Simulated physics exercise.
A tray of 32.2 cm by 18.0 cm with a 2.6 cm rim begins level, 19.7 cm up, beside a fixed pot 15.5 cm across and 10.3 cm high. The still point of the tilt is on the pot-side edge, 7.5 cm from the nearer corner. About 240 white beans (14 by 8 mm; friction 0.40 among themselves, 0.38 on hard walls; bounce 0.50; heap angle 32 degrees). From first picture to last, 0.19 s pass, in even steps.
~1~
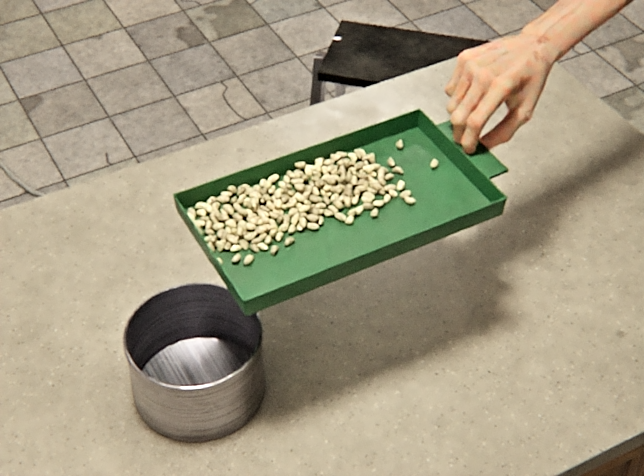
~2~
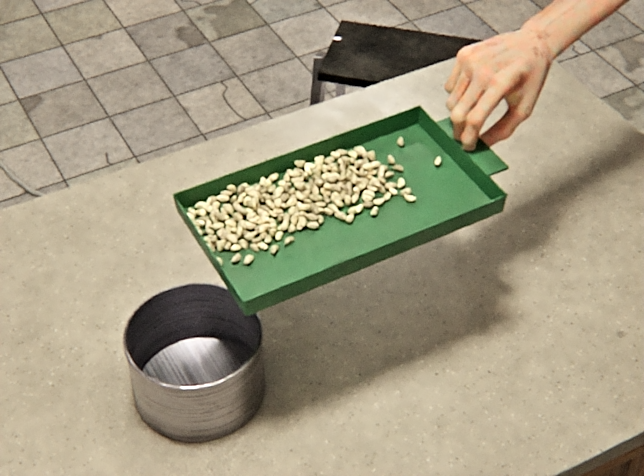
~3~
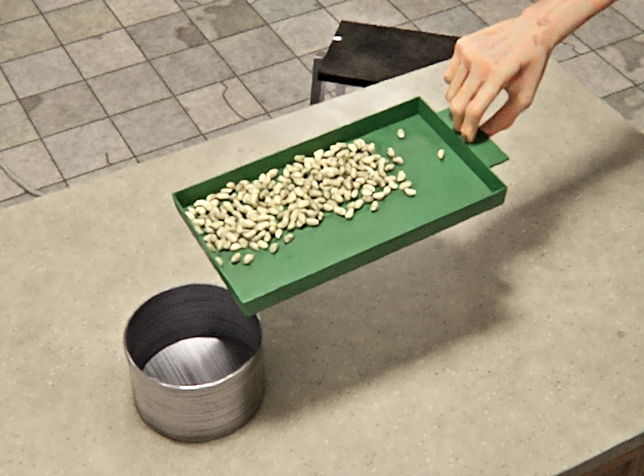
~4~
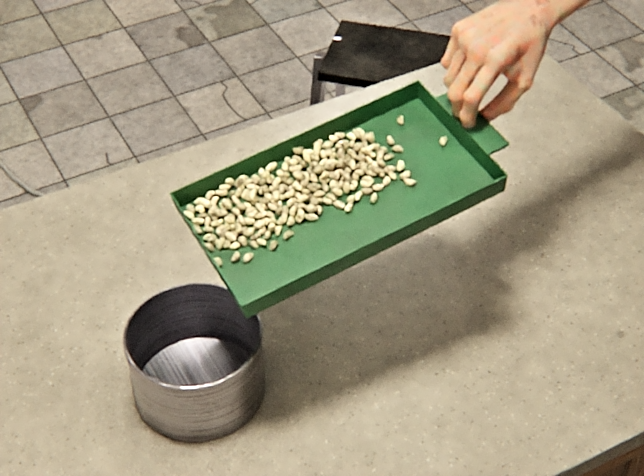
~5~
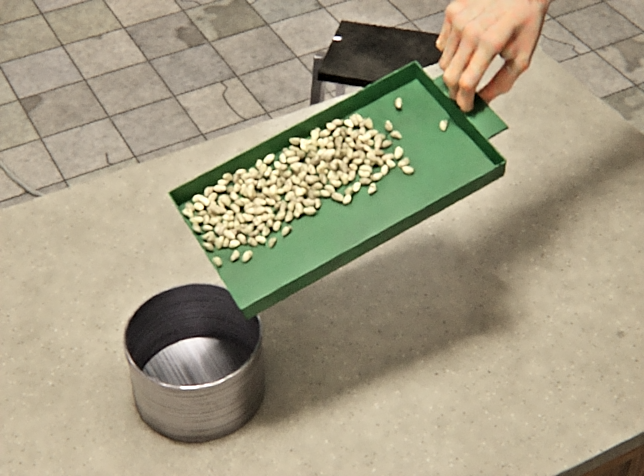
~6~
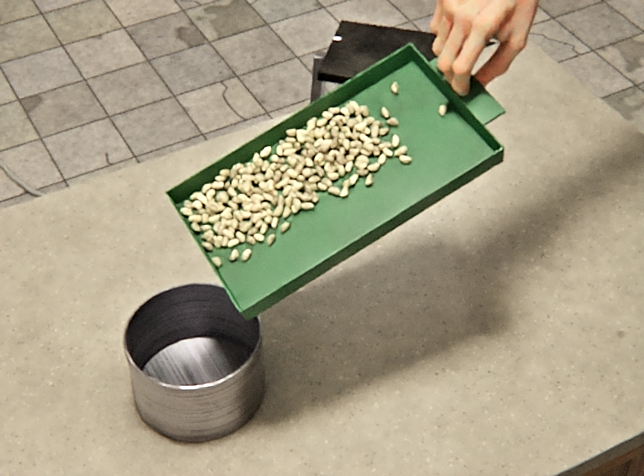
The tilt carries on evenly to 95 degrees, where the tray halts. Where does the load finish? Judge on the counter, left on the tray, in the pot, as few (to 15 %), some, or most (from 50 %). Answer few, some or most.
Counter: Most, tray: Few, pot: Some.
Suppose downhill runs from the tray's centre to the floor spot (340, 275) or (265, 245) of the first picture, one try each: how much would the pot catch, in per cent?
About 10 and 50 per cent.
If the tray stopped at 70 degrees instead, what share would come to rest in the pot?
Then about 20 per cent.
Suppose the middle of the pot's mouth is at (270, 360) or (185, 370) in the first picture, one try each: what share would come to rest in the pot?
Some 40 and 90 per cent.
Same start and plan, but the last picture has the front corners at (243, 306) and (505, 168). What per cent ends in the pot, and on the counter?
Pot 40, counter 55.
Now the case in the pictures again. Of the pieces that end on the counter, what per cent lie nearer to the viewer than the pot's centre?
Roughly 100 per cent.
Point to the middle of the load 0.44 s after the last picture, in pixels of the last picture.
At about (211, 295).
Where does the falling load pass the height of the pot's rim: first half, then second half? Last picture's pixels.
First near (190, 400), later near (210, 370).
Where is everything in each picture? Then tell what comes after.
In the first picture, tray tilt 0 degrees, front corners at (245, 298) and (504, 197); middle of the pieces at (300, 198); pot at (193, 333).
In the second picture, tray tilt 1 degrees, front corners at (245, 299) and (505, 194); middle of the pieces at (300, 197).
In the third picture, tray tilt 4 degrees, front corners at (244, 300) and (505, 187), lowest corner left front; middle of the pieces at (299, 193).
In the fourth picture, tray tilt 8 degrees, front corners at (243, 303) and (505, 175), lowest corner left front; middle of the pieces at (298, 187).
In the fifth picture, tray tilt 13 degrees, front corners at (242, 306) and (504, 160), lowest corner left front; middle of the pieces at (296, 180).
In the sixth picture, tray tilt 19 degrees, front corners at (241, 309) and (501, 147), lowest corner left front; middle of the pieces at (293, 174); pot at (193, 333).
Then, 0.26 s after the last picture, tilt 57 degrees; the tray holds 100 %, the pot 0 %.
Then, 0.44 s after the last picture, tilt 83 degrees; the tray holds 80 %, the pot 0 %.
Then, 0.73 s after the last picture, tilt 95 degrees; the tray holds 15 %, the pot 30 %.
In the end, counter 60 %, tray 0 %, pot 40 %.
